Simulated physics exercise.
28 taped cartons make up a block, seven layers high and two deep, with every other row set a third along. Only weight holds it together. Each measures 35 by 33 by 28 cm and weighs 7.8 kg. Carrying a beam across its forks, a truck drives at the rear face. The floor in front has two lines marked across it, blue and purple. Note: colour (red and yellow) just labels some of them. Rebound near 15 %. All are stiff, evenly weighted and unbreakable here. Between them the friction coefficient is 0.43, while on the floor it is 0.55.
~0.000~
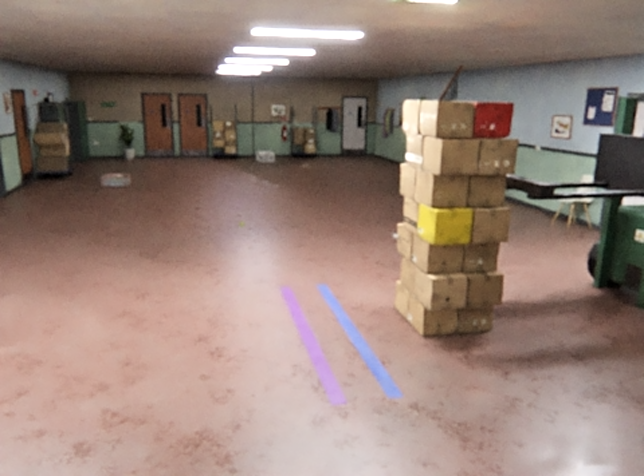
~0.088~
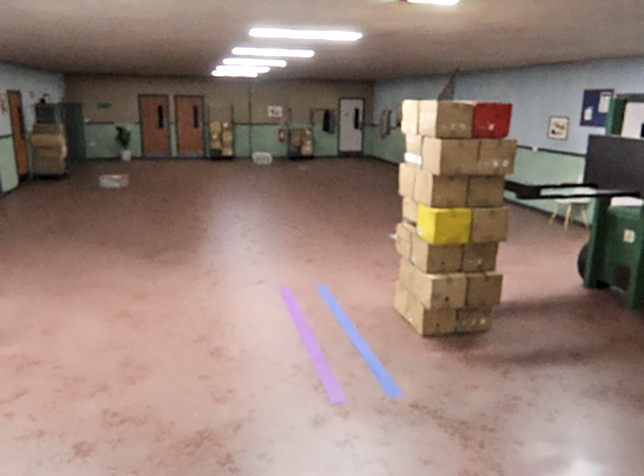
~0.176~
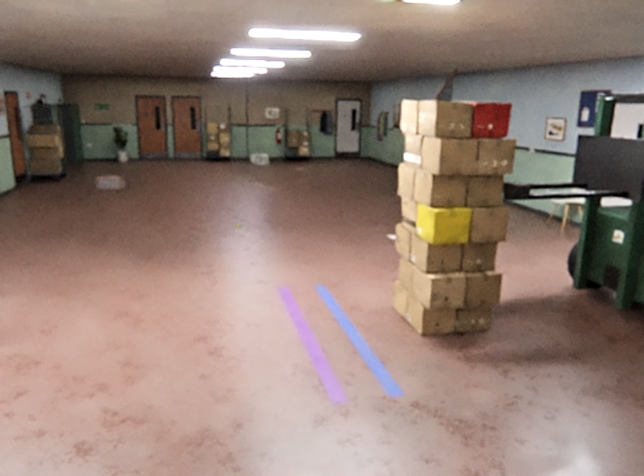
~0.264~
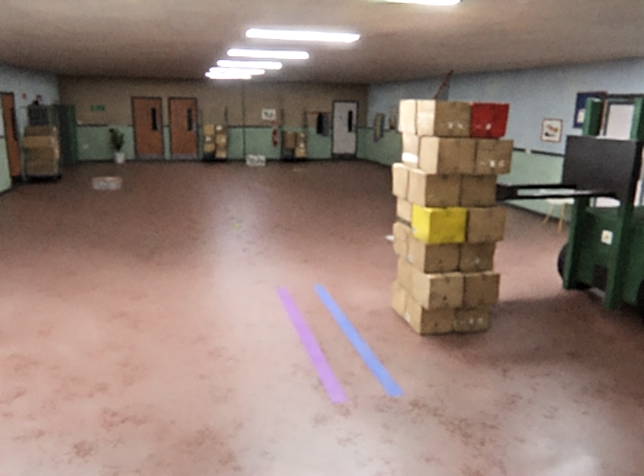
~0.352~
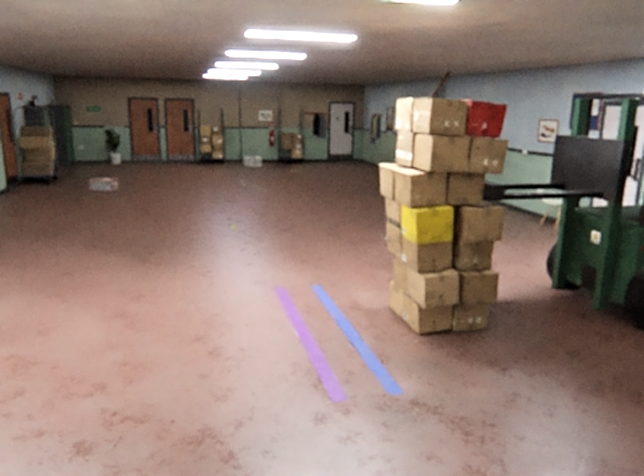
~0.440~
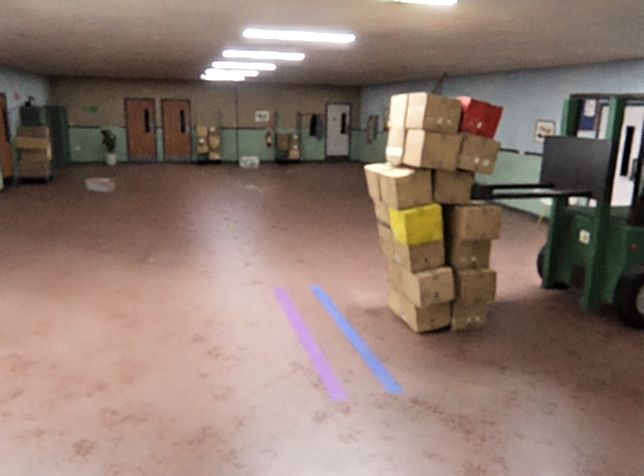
A green forklift truck on the right moves left across the hall, its dark forks closing in on a tall stack of taped cartons beside purple and blue floor lines. The forks push into the upper part, shifting cartons leftward, then the stack bends and gaps open as the yellow and red cartons tilt.
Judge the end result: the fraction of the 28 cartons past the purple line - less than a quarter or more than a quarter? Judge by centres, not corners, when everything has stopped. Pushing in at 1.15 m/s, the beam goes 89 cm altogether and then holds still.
My judgement: Upwards of a quarter.
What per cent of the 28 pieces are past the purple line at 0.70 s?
By then, 0 per cent.
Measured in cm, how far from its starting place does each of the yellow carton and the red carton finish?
Estimate: Yellow near 160 cm, red near 60 cm.
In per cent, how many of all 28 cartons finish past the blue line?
Share past the line: Some 55 %.
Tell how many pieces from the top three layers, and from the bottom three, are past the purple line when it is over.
That's 8 up top and 0 at the bottom.
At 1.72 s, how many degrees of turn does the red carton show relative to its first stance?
Its tilt comes to about 90° at that moment.
By 0.70 s, none of the 28 cartons past the purple line, 26 disturbed; red carton tilted 38°, 10 cm lower; yellow carton tilted 27°.
By 1.02 s, 2 of the 28 cartons past the purple line; red carton on its side; yellow carton tilted 65°, 52 cm lower.
By 1.72 s, 10 of the 28 cartons past the purple line; red carton on its side; yellow carton on its side.
When it is over (3.1 s), 10 of the 28 cartons past the purple line; red carton on its side; yellow carton on its side. That is 36 per cent. In pixels of the last frame, middles, red carton near (457, 185), yellow carton near (278, 325).
